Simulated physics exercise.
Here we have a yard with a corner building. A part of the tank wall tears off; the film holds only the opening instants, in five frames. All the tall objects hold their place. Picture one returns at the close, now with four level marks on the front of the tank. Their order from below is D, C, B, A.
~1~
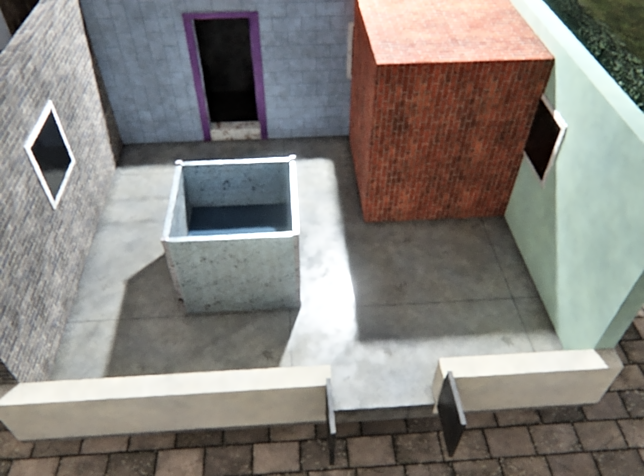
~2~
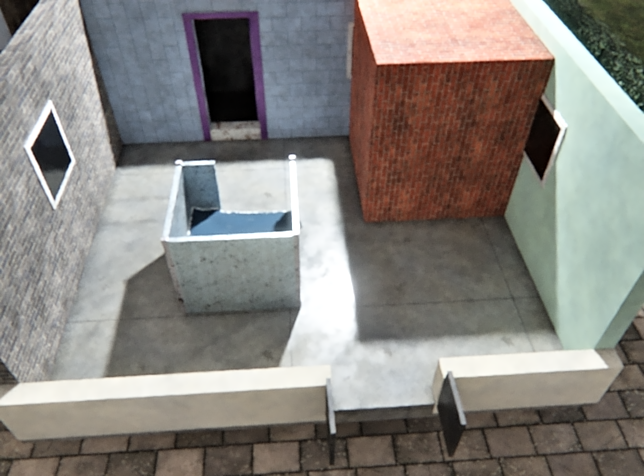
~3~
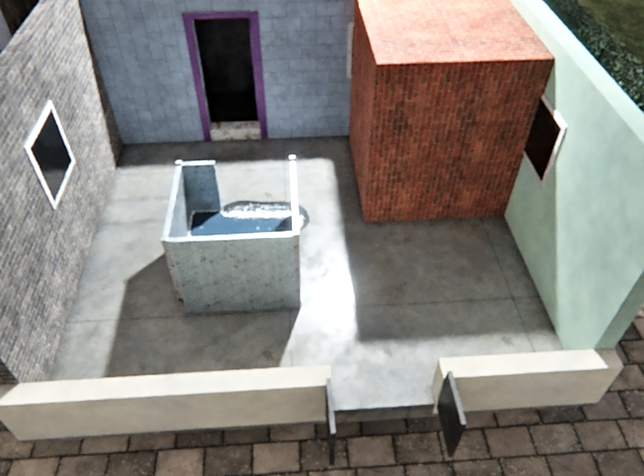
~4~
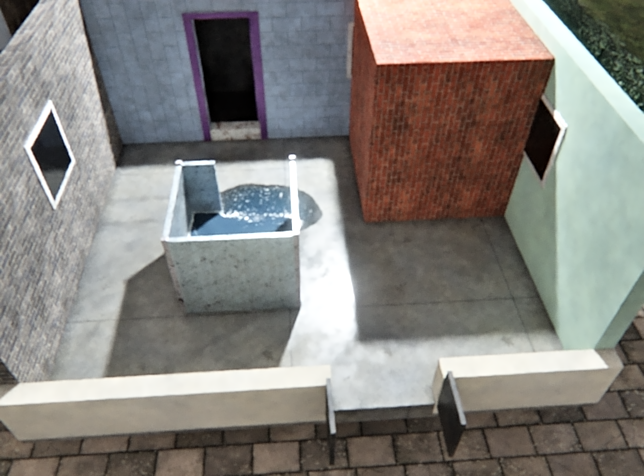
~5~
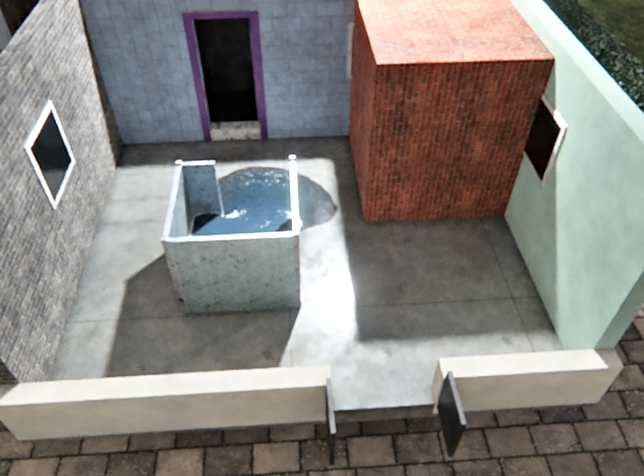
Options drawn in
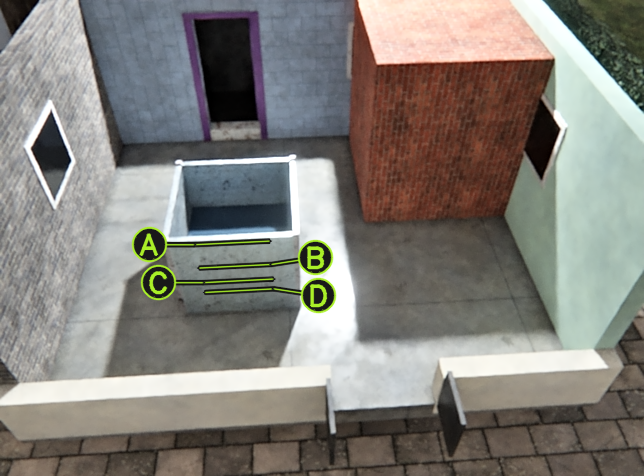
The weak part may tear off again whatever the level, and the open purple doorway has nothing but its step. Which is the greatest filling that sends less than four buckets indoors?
Take C.
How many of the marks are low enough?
Two of the four.
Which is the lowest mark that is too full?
B it is.
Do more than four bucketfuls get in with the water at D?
No.
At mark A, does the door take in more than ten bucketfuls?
Yes, clearly.
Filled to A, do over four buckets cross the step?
Yes.
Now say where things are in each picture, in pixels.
Water in the tank at rest, its middle at (240, 239); foot of the purple doorway at (237, 140); open gate at (385, 359).
Water covers 1 % of the ground, its front hidden from here.
Water covers 3 % of the ground, its front hidden from here.
Water covers 6 % of the ground, its front hidden from here.
Water covers 11 % of the ground, its front hidden from here.
On the marked copy, A at (231, 242); B at (235, 266); C at (238, 280); D at (239, 290); from the bottom up D, C, B, A.
For mark A, dozens of bucketfuls pour in.
For mark B, about 9 bucketfuls get in.
For mark C, a bucket or two gets in.
For mark D, nothing gets over.
